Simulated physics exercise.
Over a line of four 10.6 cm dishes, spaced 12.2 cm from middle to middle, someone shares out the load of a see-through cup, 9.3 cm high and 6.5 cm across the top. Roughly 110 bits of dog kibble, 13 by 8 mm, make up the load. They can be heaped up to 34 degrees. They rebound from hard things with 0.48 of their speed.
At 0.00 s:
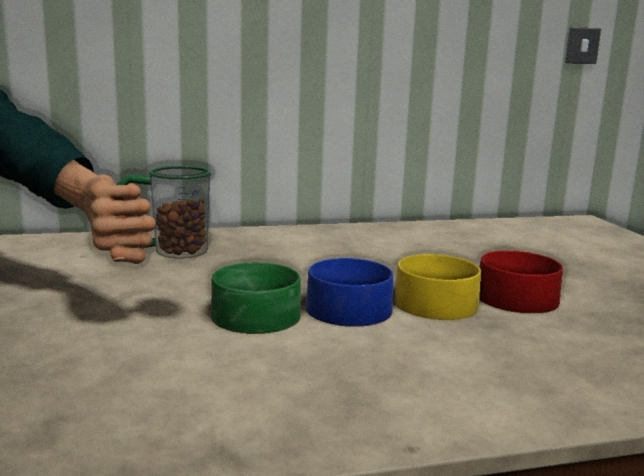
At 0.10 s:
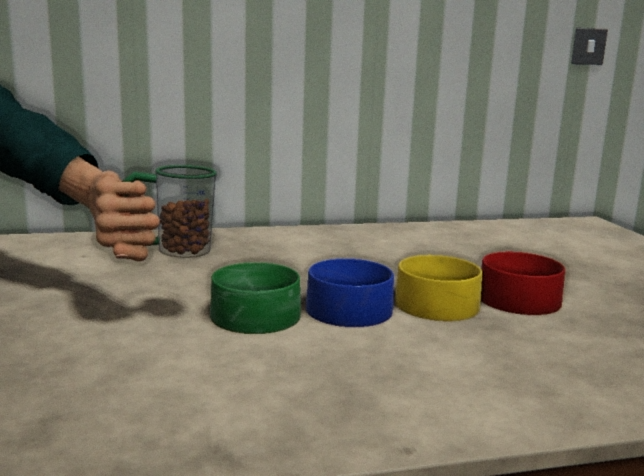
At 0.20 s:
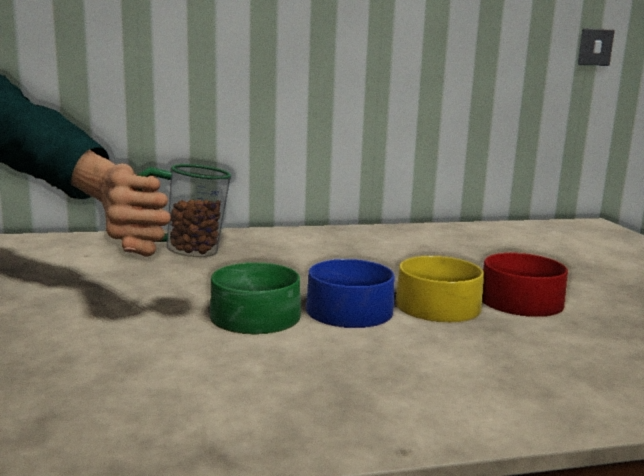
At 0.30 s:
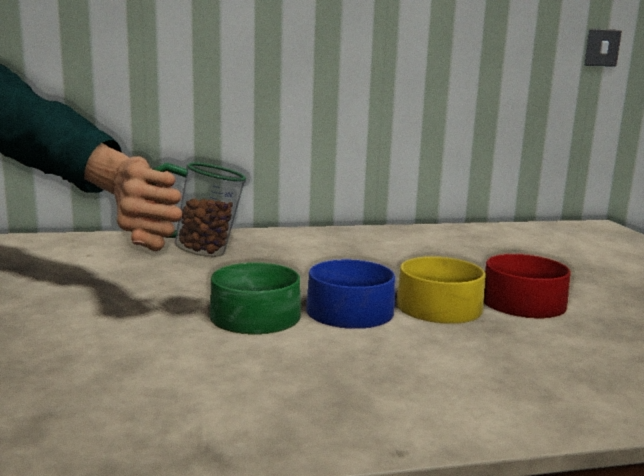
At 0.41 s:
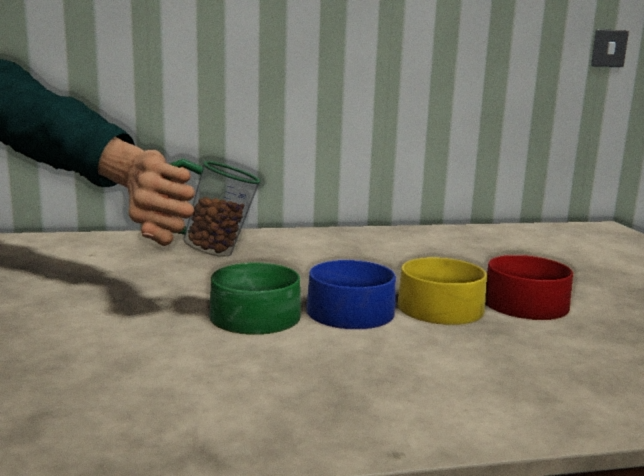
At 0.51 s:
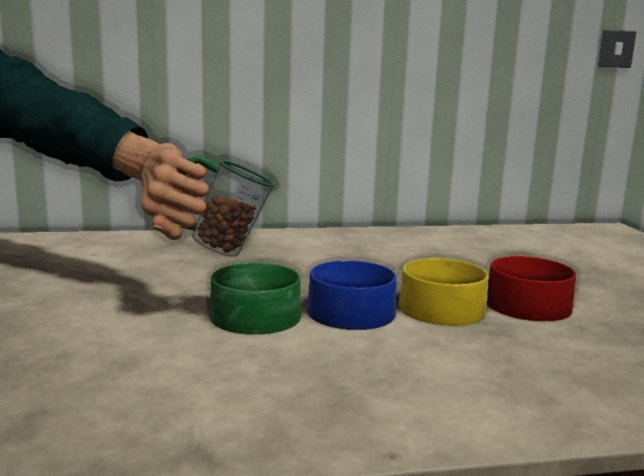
A hand in a dark green sleeve holds a clear cup of brown pieces by its green handle at the left of a mottled beige tabletop, seen from slightly above against a green-and-grey striped wall with a switch. Green, blue, yellow and red dishes stand in a row from left to right. The hand moves the cup rightward, tilting it steadily to the right, while the view shifts slightly.
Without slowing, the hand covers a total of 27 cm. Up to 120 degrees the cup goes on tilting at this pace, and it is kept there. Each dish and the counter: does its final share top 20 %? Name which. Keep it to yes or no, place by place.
Place by place: Red no, blue no, green no, yellow yes, counter no.
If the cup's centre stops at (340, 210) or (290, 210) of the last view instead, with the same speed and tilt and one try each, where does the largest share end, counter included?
Blue; blue.
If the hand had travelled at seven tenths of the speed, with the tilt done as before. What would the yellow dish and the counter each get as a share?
Yellow: 60; counter: 30.
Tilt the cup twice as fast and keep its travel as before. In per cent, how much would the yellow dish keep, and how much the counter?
Then the yellow dish would get 0 and the counter 10.
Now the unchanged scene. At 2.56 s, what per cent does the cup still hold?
About 15 percent of the load.
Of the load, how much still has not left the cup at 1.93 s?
Roughly 100 per cent, I'd say.
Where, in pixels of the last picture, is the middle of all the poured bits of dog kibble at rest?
I'd say roughly (447, 297).
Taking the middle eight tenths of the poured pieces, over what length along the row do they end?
I'd put it near 5 cm.
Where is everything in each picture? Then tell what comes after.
In the first frame, cup at (181, 212), tilt 0 degrees, lip at (209, 172), moved 0.0 cm; middle of the pieces at (181, 223); green dish at (256, 277); blue dish at (351, 272); yellow dish at (439, 267); red dish at (521, 263).
In the second frame, cup at (185, 211), tilt 2 degrees, lip at (215, 173), moved 0.6 cm; middle of the pieces at (185, 222).
In the third frame, cup at (197, 211), tilt 7 degrees, lip at (230, 175), moved 1.9 cm; middle of the pieces at (195, 221).
In the fourth frame, cup at (208, 210), tilt 13 degrees, lip at (244, 178), moved 3.3 cm; middle of the pieces at (206, 221).
In the fifth frame, cup at (220, 210), tilt 18 degrees, lip at (259, 181), moved 4.6 cm; middle of the pieces at (216, 220).
In the sixth frame, cup at (231, 209), tilt 23 degrees, lip at (273, 184), moved 5.9 cm; middle of the pieces at (227, 219); green dish at (256, 277); blue dish at (353, 274); yellow dish at (445, 271); red dish at (533, 269). Its pace works out near 50 degrees a second; the hand travels 13 cm a second.
Then, at 1.36 s, tilt 68 degrees; cup holds 100 %.
After 1.93 s, tilt 98 degrees; cup holds 100 %.
After 2.56 s, tilt 120 degrees; cup holds 15 %, yellow 85 %.
In the end, at 3.3 s, red 0 %, blue 0 %, green 0 %, yellow 100 %, counter 0 %.
